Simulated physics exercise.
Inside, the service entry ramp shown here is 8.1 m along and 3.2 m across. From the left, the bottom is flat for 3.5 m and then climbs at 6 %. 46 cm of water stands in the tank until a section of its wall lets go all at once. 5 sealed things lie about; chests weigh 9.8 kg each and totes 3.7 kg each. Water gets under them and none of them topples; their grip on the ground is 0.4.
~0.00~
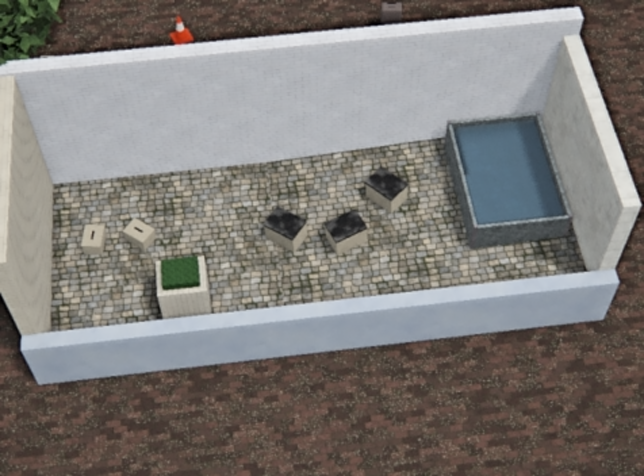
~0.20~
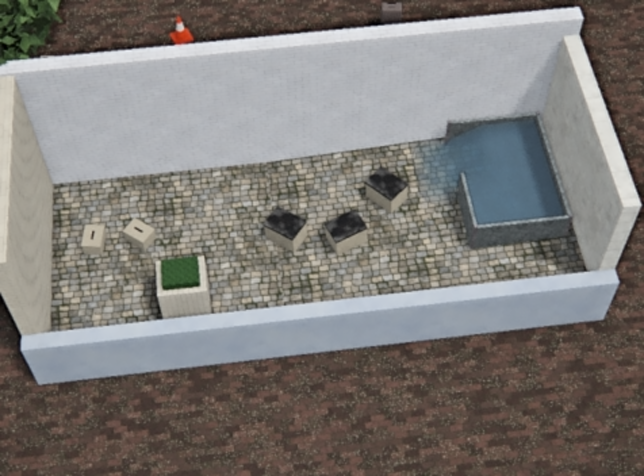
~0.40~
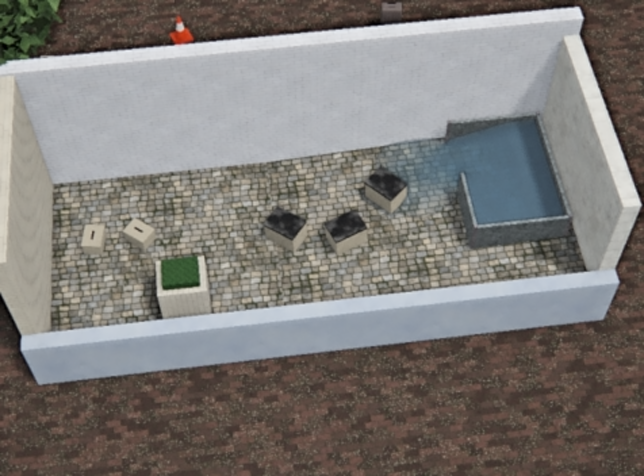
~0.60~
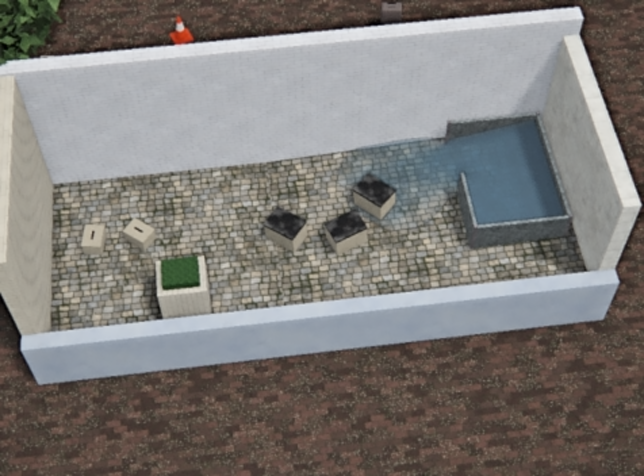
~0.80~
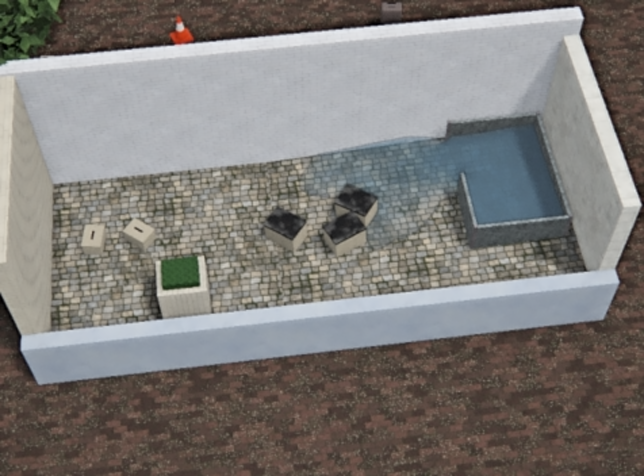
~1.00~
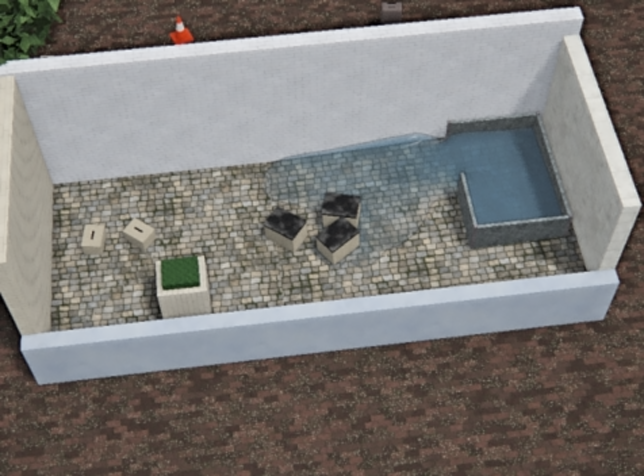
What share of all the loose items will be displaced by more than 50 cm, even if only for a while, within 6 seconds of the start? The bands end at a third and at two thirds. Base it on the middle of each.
The displaced part is two thirds at minimum.
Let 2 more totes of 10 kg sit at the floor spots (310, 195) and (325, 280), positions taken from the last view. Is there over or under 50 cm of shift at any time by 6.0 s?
In turn: Over, under.
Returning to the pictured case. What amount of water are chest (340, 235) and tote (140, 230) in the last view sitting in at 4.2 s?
4 and 15 cm.
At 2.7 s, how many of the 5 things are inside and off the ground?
I'd say 1 of them.
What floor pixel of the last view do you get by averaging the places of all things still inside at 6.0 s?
Mean position: Approximately (153, 303).
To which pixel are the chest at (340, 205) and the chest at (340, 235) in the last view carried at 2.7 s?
I'd say close to (228, 251) and close to (268, 287).
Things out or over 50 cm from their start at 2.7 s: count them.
The number comes to 4.
After 1.4 s 2 of 5 are over 50 cm from their spots; 0 afloat.
After 2.7 s 4 of 5 are over 50 cm from their spots; 1 afloat.
After 4.2 s 5 of 5 are over 50 cm from their spots; 4 afloat.
After 6.0 s 5 of 5 are over 50 cm from their spots, and 5 have been at some point; 5 afloat.
